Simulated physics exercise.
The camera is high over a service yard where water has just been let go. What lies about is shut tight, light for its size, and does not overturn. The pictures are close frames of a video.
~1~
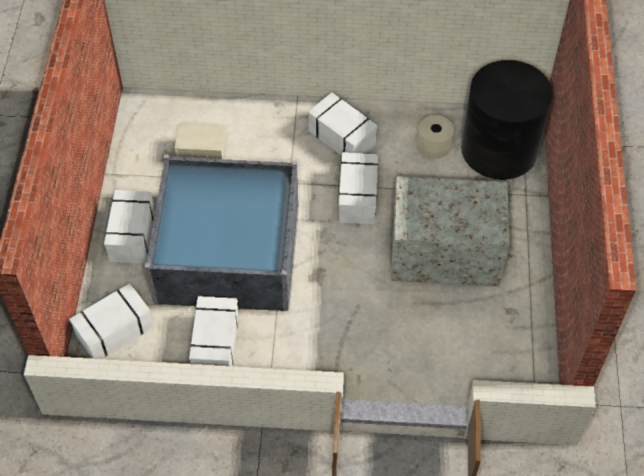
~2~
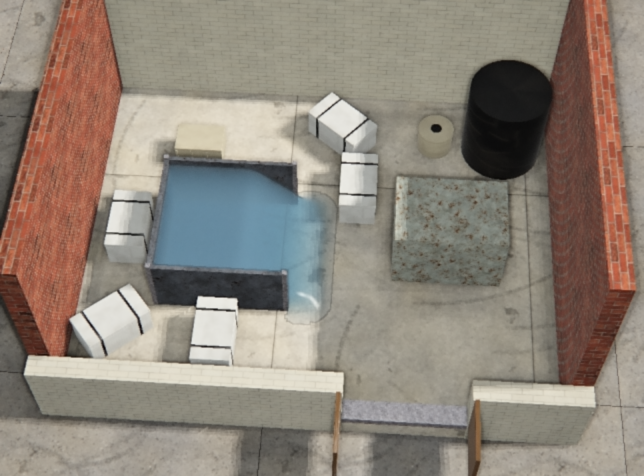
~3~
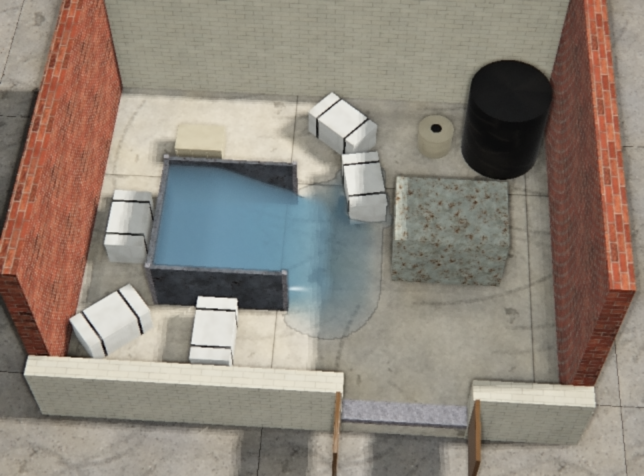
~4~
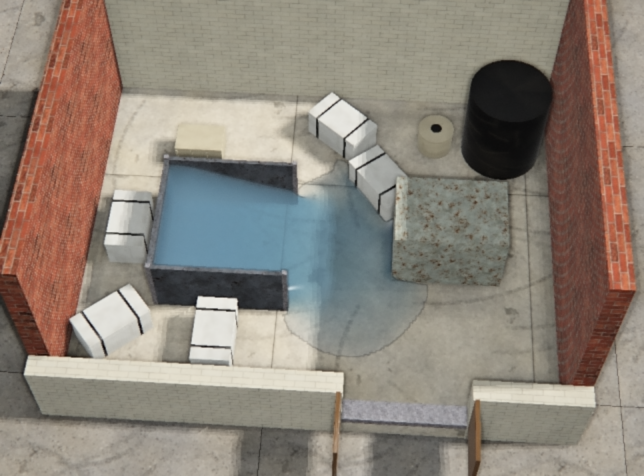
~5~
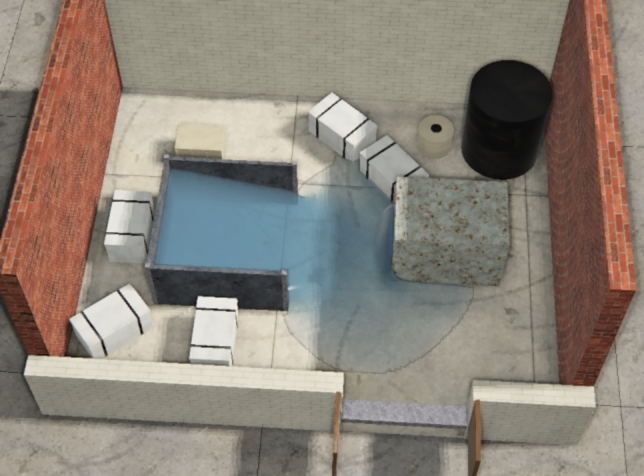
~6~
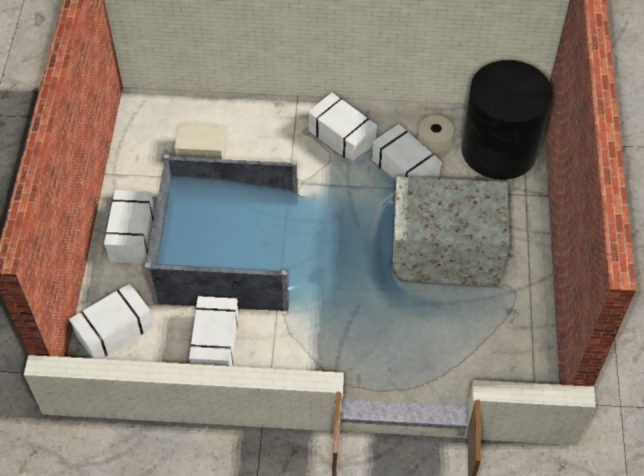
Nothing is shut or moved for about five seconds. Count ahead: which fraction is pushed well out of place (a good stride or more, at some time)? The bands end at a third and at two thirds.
Share: One to two thirds.
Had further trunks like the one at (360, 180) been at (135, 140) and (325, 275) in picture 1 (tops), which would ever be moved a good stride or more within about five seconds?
In turn: No, shifted that much.
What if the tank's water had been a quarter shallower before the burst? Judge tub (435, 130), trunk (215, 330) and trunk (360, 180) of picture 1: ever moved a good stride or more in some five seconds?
One after the other: Swept aside, under that, that far or more.
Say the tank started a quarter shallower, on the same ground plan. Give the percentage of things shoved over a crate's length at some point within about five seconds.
About 40 per cent.
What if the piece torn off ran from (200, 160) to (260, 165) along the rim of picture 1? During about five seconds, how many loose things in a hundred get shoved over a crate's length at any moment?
Close to 70 %.
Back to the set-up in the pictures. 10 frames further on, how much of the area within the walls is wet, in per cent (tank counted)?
I make it 60 per cent.
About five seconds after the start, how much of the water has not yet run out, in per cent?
Some 78 per cent.
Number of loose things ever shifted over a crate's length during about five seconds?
That makes 3.
A moment on, 1 of 7 are well off their spots; 1 afloat.
Next, 2 of 7 are well off their spots; 2 afloat.
Later, 3 of 7 are well off their spots; 2 afloat.
In the end, 2 of 7 are well off their spots, and 3 have been at some point; 3 afloat.
